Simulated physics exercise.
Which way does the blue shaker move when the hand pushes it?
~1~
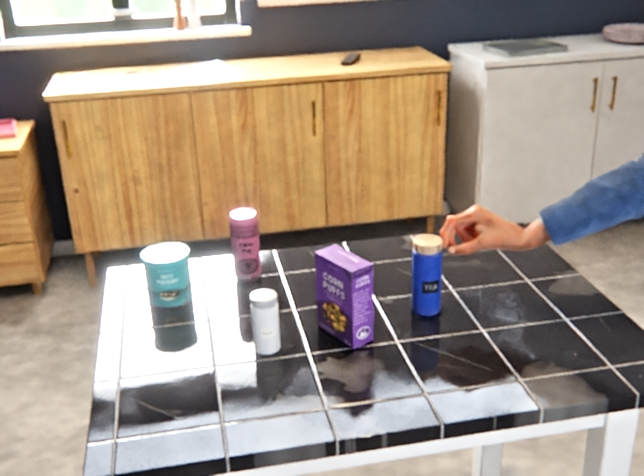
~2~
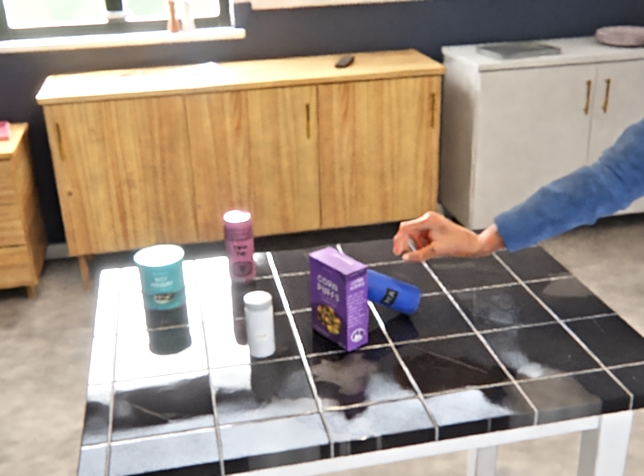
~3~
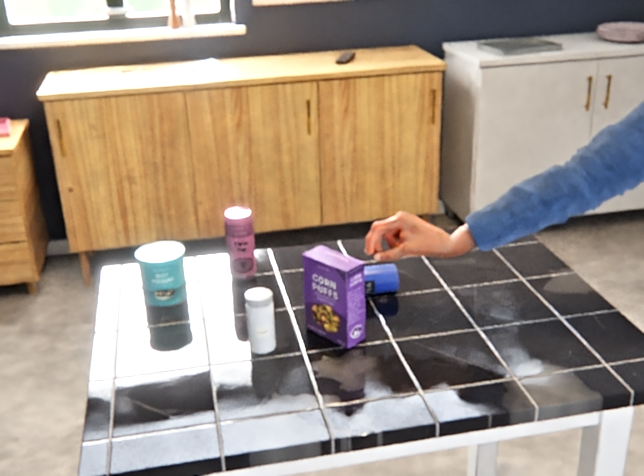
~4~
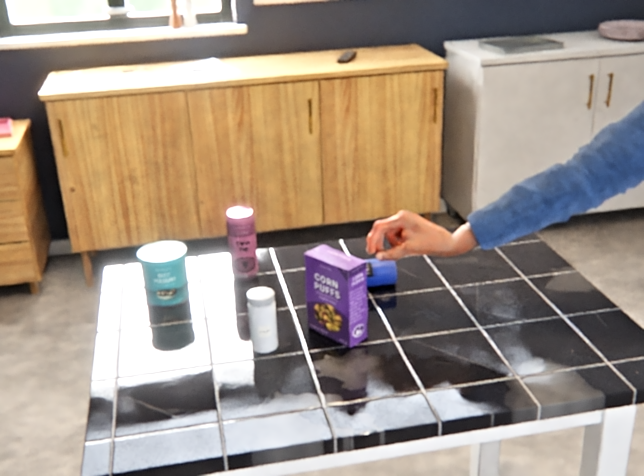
The blue shaker moves to the left, toppling onto its side and ending partly behind the purple box.
